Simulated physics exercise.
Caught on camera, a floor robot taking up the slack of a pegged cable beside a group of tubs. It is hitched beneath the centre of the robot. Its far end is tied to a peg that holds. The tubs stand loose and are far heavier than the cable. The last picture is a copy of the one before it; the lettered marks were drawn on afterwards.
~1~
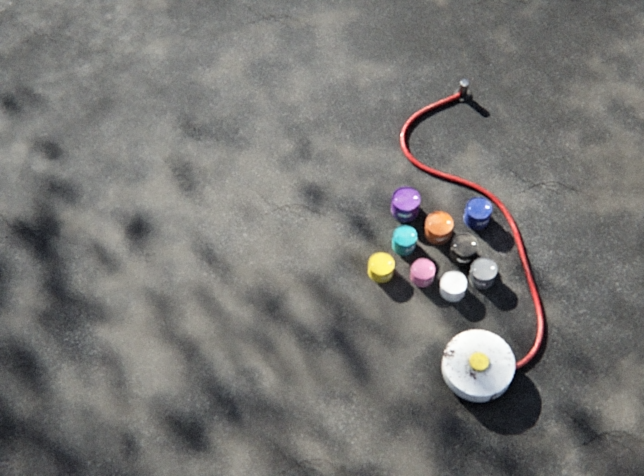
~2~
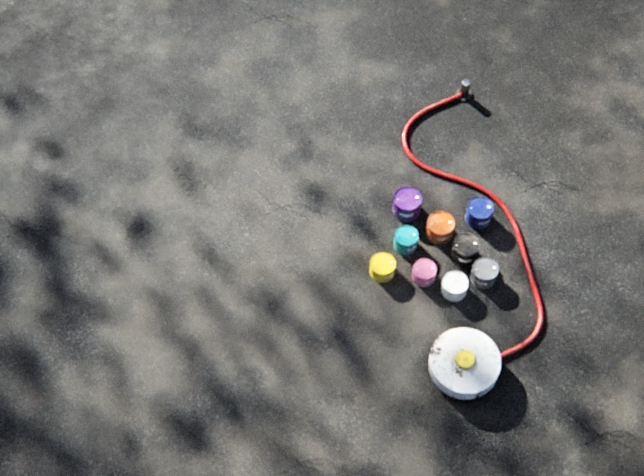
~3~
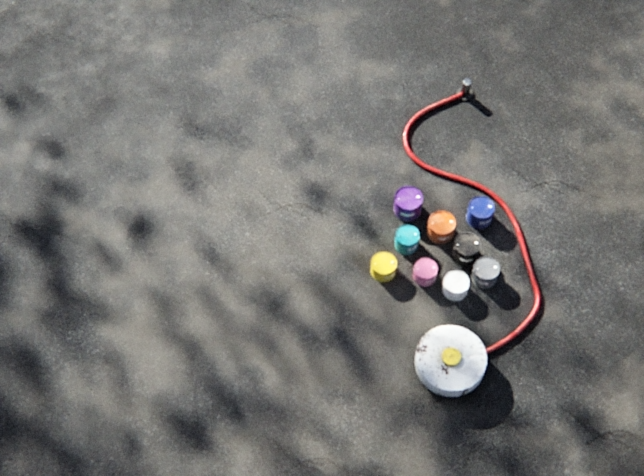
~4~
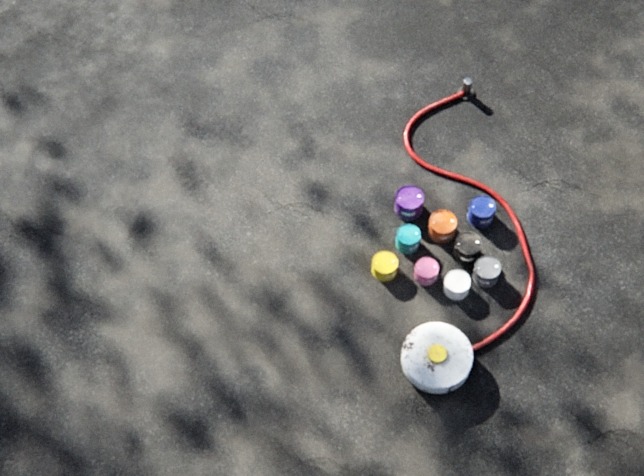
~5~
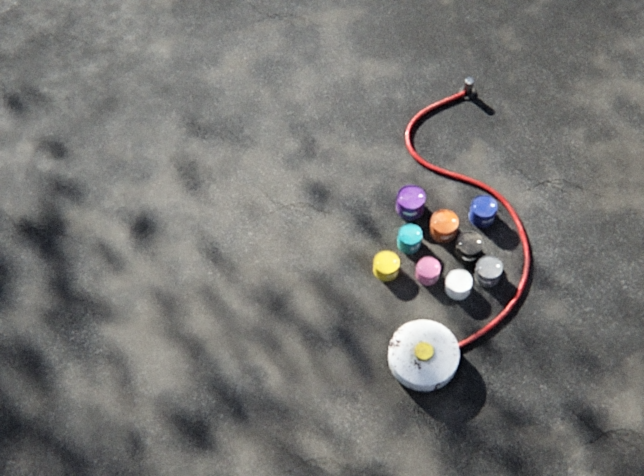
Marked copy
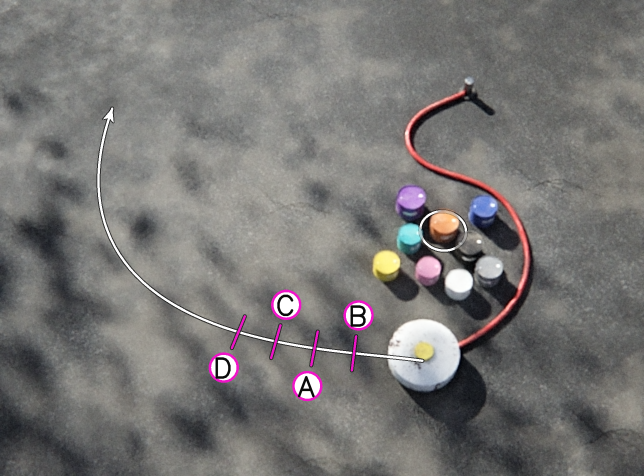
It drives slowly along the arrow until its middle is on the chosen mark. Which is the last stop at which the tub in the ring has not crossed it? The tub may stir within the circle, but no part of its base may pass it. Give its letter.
It should halt at D.
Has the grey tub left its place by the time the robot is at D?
Yes.
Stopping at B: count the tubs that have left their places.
By then, none.
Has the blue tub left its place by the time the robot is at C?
No.
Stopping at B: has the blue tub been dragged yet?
No.
On the marked copy, A at (314, 348); B at (354, 353); C at (276, 341); D at (238, 332); the ring at (443, 231); the route from (423, 361) via (158, 295) to (112, 108).
With D. Early on, robot (357, 349); orange tub (444, 226).
Further on, robot (291, 340); orange tub (444, 226).
At the end, robot (237, 327); black tub (466, 240); orange tub (443, 226); grey tub (452, 259); pink tub (411, 264); blue tub (470, 211); white tub (433, 274); the orange tub is still in its ring.
As for the rest, A is safe but short; B is safe but short; C is safe but short.
